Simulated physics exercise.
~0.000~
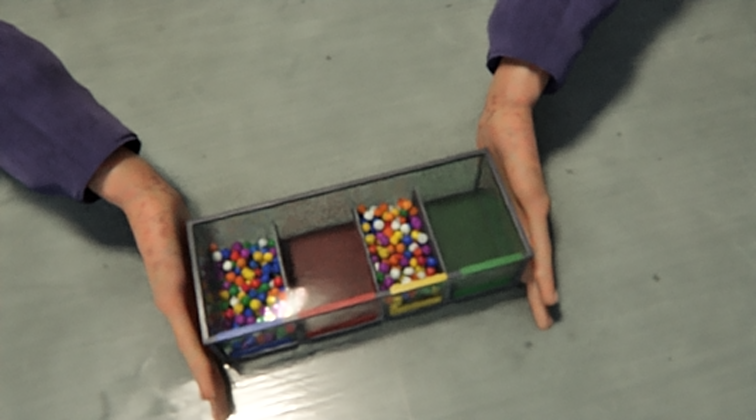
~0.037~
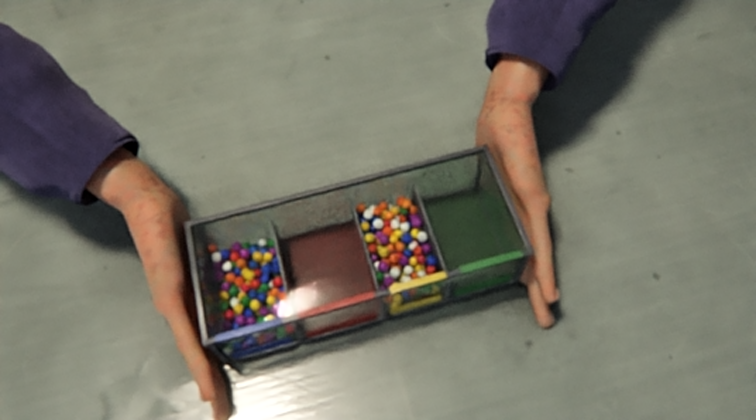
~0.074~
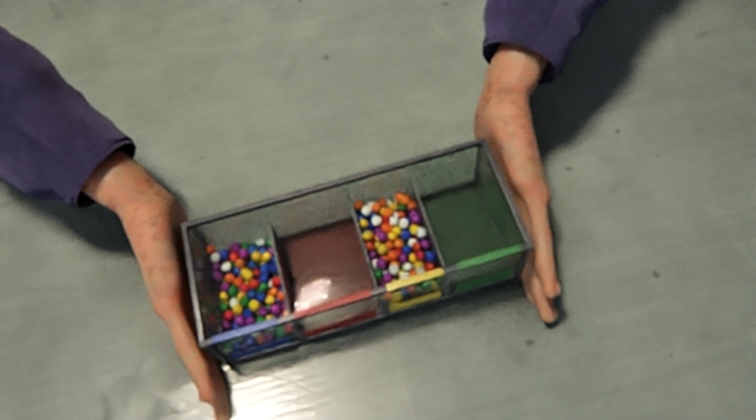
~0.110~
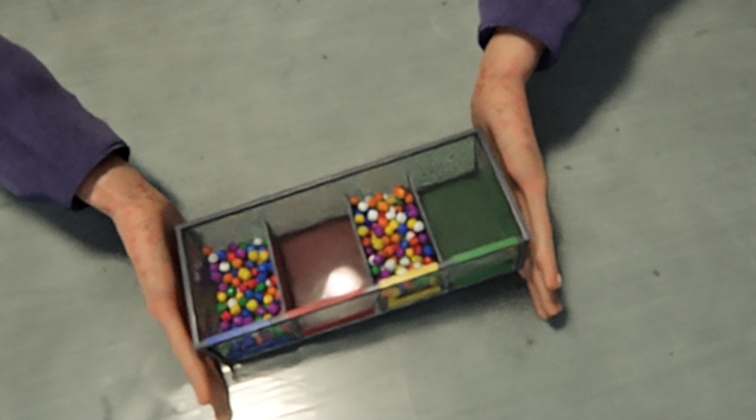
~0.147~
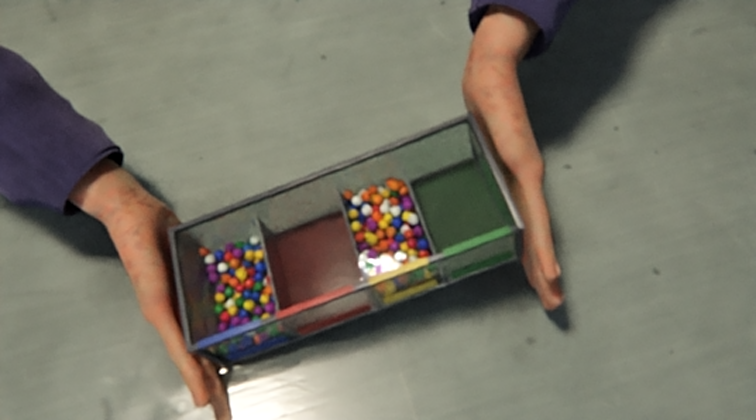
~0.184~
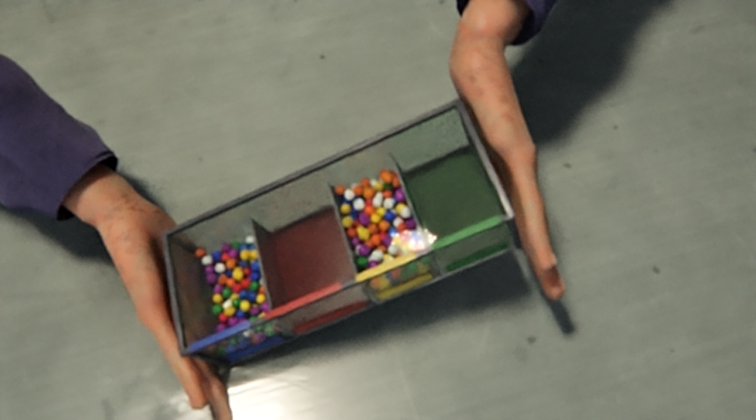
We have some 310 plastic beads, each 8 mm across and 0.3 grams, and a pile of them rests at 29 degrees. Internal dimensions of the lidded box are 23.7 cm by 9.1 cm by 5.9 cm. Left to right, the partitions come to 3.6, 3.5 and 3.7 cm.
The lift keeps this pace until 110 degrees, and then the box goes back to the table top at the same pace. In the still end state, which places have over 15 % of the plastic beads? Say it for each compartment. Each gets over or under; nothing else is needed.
Red ends under. Blue ends over. Green ends under. Yellow ends under.
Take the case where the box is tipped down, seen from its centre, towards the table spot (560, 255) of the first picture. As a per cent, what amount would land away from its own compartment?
Some 85 per cent.
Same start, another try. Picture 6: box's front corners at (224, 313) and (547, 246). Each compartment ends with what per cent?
Red = 0 %; blue = 0 %; green = 85 %; yellow = 15 %.
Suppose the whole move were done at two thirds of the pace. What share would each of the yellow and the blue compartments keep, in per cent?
That gives yellow 0 percent and blue 100 percent.
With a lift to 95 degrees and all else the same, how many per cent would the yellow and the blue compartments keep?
Then yellow would get 10 per cent and blue 80 per cent.
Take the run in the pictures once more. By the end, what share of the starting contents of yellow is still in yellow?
0 per cent, roughly.
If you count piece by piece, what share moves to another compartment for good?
The answer is close to 60 percent.
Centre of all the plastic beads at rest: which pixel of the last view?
Est. centre at rest: (245, 289) px.
After 0.93 s, tilt 110 degrees; red 20 %, blue 55 %, yellow 30 %.
After 1.43 s, tilt 49 degrees; red 5 %, blue 95 %.
Then, at 2.00 s, tilt 0 degrees; red 5 %, blue 95 %.
In the end, at 2.4 s, red 5 %, blue 95 %, green 0 %, yellow 0 %.
